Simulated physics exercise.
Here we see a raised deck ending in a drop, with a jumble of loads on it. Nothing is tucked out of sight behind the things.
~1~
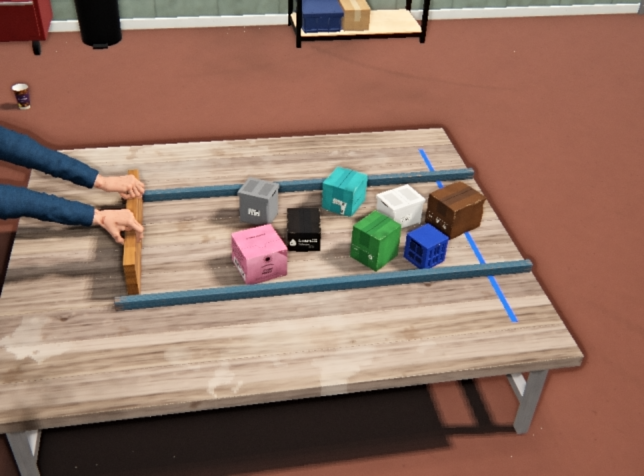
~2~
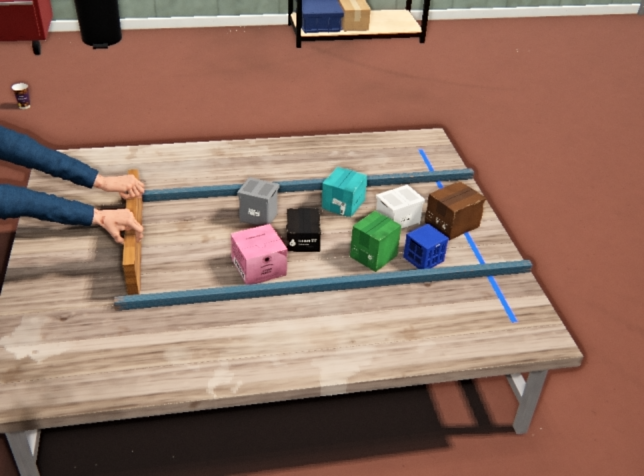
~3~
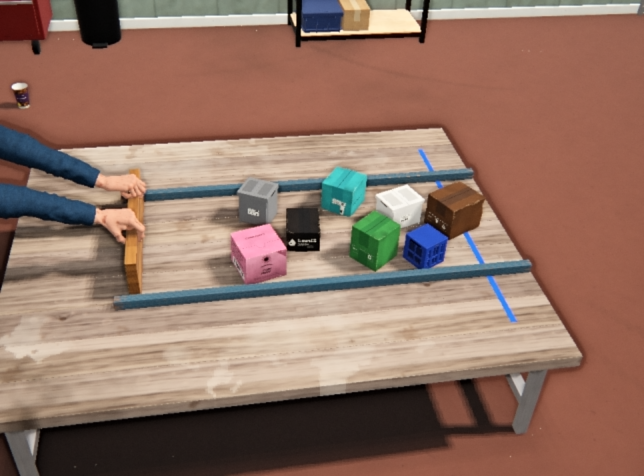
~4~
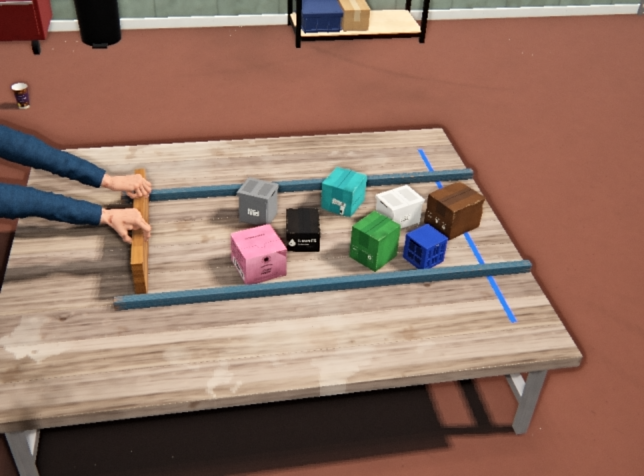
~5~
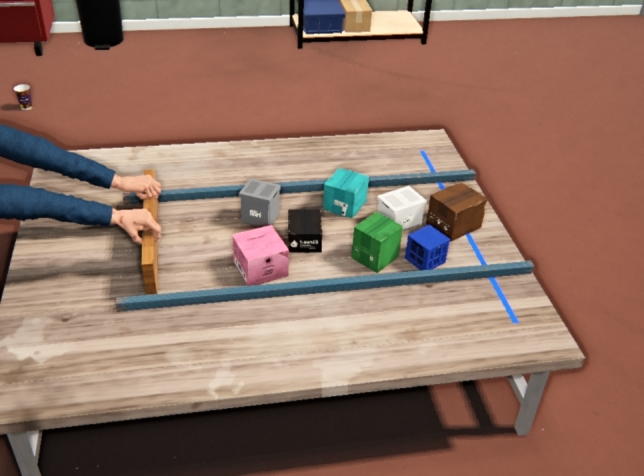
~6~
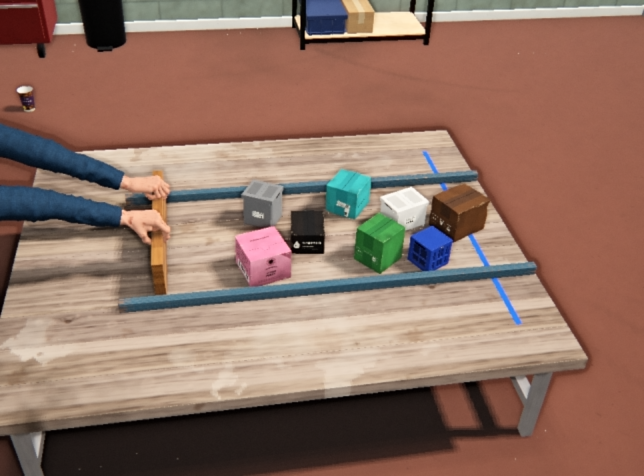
On a wooden table, two hands slide a plank slightly right toward some still, colourful boxes.
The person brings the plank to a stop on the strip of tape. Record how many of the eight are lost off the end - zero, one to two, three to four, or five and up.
It ends with four plus at least one more down.
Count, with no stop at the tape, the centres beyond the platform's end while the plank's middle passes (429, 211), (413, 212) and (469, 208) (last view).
Respectively, 2, 1 and 5.
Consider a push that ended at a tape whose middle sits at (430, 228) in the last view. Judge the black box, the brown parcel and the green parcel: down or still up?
Result - black box: Remains in place; brown parcel: Drops; green parcel: Remains in place.
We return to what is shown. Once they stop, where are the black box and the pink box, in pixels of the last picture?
The black box finishes at (483, 217); the pink box finishes at (502, 239).
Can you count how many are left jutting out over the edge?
I'd say 0 of them.
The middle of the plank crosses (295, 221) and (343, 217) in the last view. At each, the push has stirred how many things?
Counts: 3, 6.
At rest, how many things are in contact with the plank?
At rest, 3 are in contact.
A little later, none off yet; brown parcel at rest near (459, 212); blue crate at rest near (430, 250); white tote at rest near (403, 211).
Next, none off yet; brown parcel shifted a little near (466, 212); blue crate shifted about its own width near (471, 249); white tote shifted a little near (416, 211).
When it is over, the number that fall off is five or more; down, turquoise parcel, green parcel, white tote, blue crate and brown parcel.
